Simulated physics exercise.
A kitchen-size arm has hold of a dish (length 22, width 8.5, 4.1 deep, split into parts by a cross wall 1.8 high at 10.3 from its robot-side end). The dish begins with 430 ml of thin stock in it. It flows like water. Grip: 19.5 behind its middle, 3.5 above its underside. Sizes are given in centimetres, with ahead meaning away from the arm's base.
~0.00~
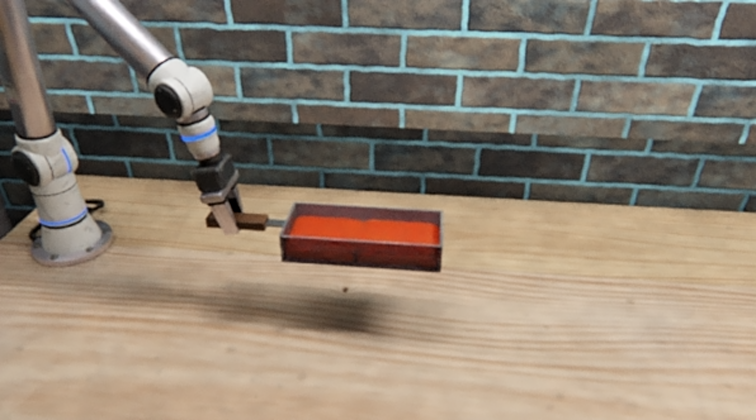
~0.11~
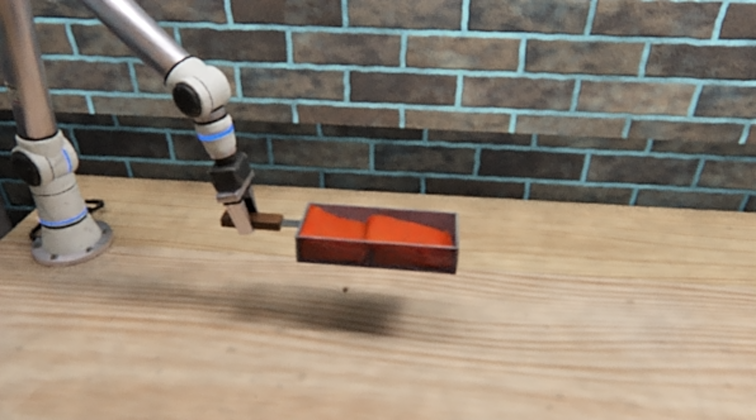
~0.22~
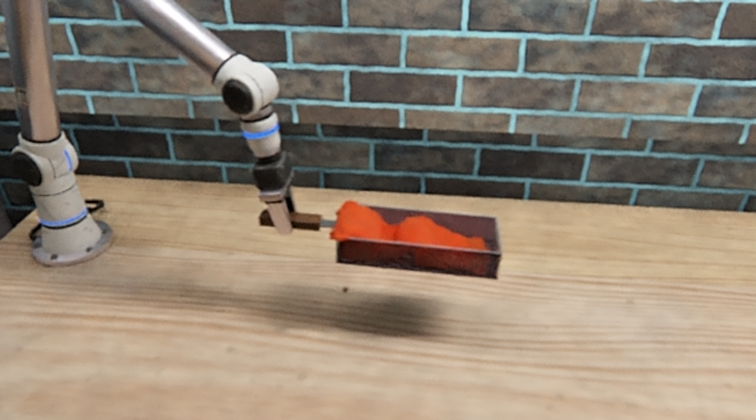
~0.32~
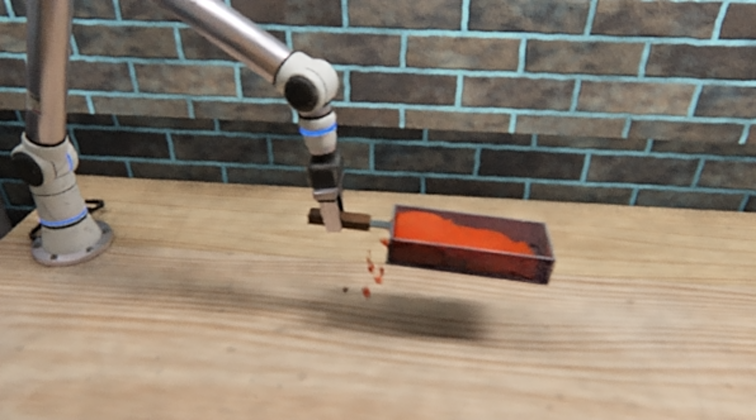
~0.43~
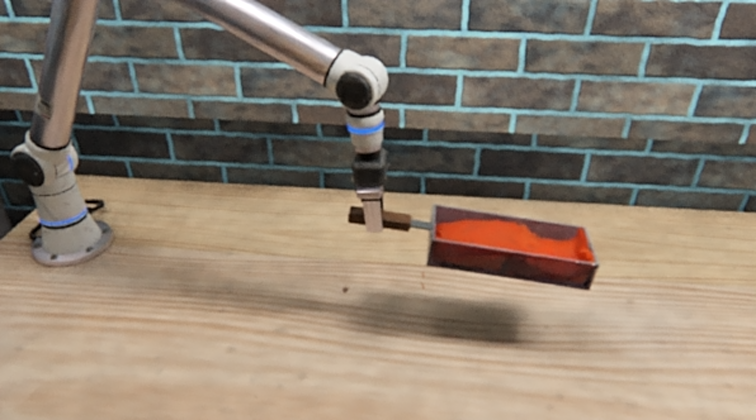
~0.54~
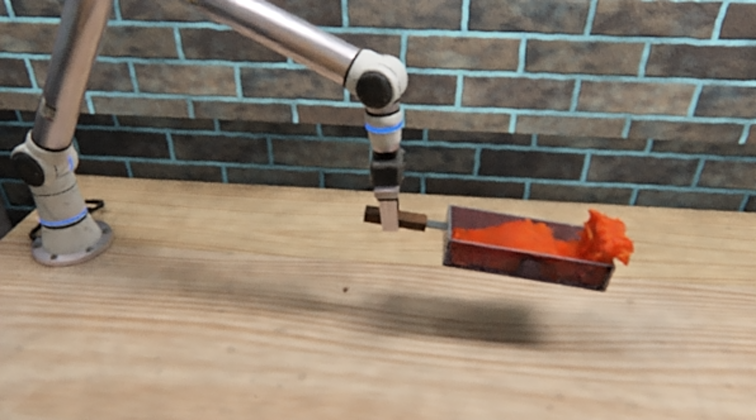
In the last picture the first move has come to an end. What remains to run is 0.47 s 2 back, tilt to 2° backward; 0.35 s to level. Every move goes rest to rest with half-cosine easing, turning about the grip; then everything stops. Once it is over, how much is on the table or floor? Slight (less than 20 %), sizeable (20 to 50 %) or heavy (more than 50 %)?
Sizeable.
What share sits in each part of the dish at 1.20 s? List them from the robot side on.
Roughly 35 % on the robot side and 40 % on the far side.
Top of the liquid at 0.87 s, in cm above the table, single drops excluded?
Top height: Around 21 cm.
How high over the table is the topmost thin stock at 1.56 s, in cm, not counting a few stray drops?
Max height: Around 18 cm.
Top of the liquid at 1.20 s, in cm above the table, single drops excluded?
It reaches up to about 19 cm above the table.
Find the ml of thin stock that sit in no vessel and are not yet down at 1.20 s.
I'd say around 0 ml.
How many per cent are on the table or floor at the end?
It works out at about 30 per cent.
After 0.87 s, level, liquid up to 28 above the table; 215 ml in the far-side part, 105 ml on the table or floor, 95 ml in the robot-side part, 15 ml in the air or running down outside.
After 1.20 s, level, liquid up to 19 above the table; 165 ml in the far-side part, 145 ml in the robot-side part, 125 ml on the table or floor.
After 1.56 s, level, liquid up to 19 above the table; 170 ml in the far-side part, 140 ml in the robot-side part, 125 ml on the table or floor.
After 2.36 s, level, liquid up to 18 above the table; 170 ml in the far-side part, 140 ml in the robot-side part, 125 ml on the table or floor.
At rest, 170 ml in the far-side part, 140 ml in the robot-side part, 125 ml on the table or floor. That is 28 % on the table or floor.
